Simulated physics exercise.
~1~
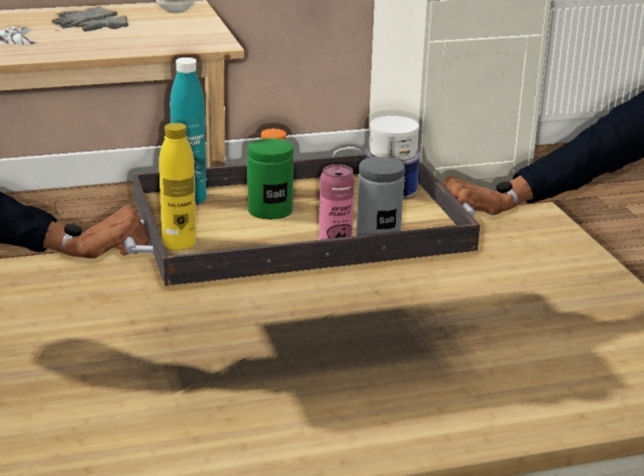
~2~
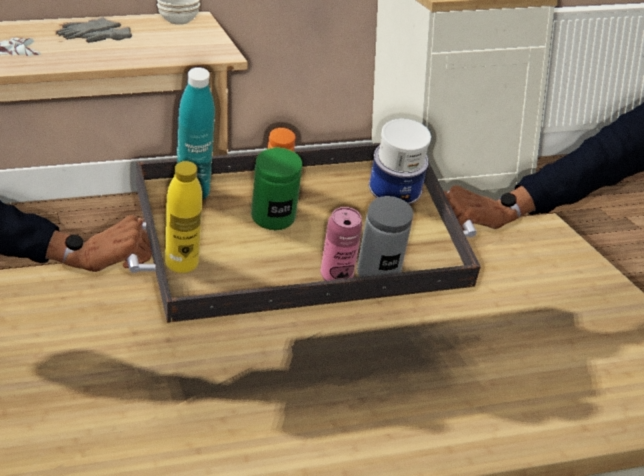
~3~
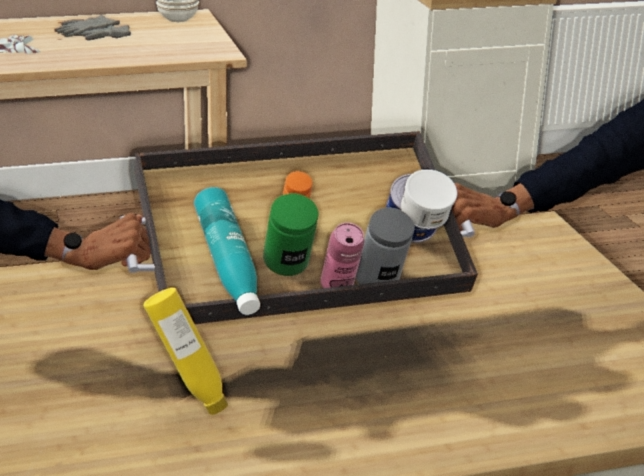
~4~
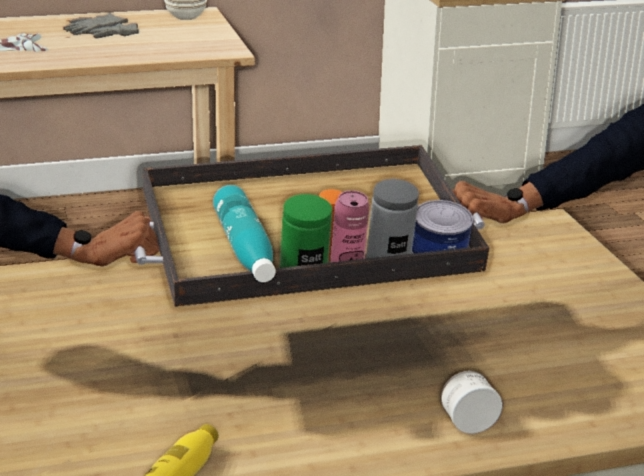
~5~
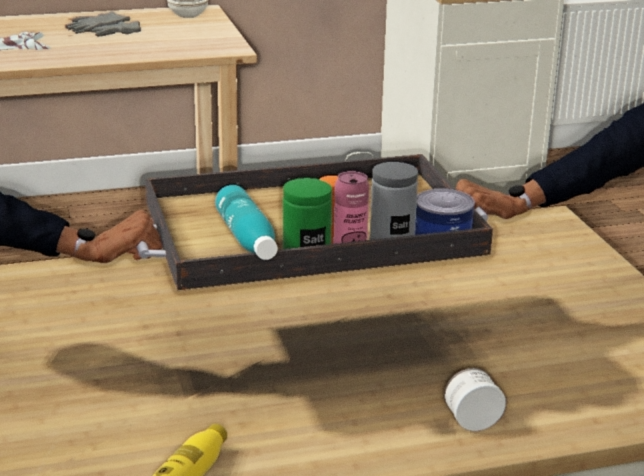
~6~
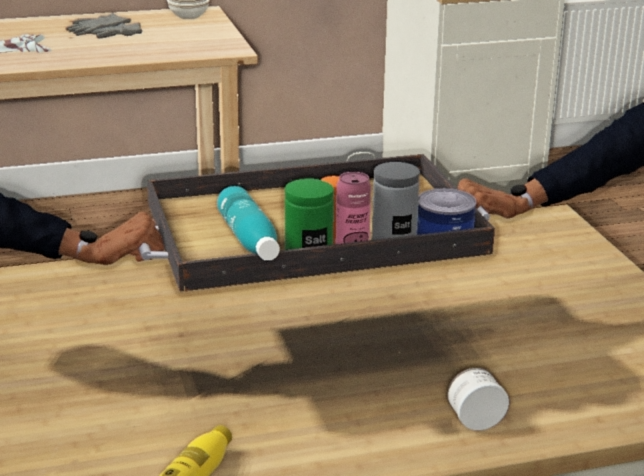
Two hands tipping a tray toward the viewer and levelling it, yellow bottle and white tub ending on the table, turquoise bottle toppled aboard.
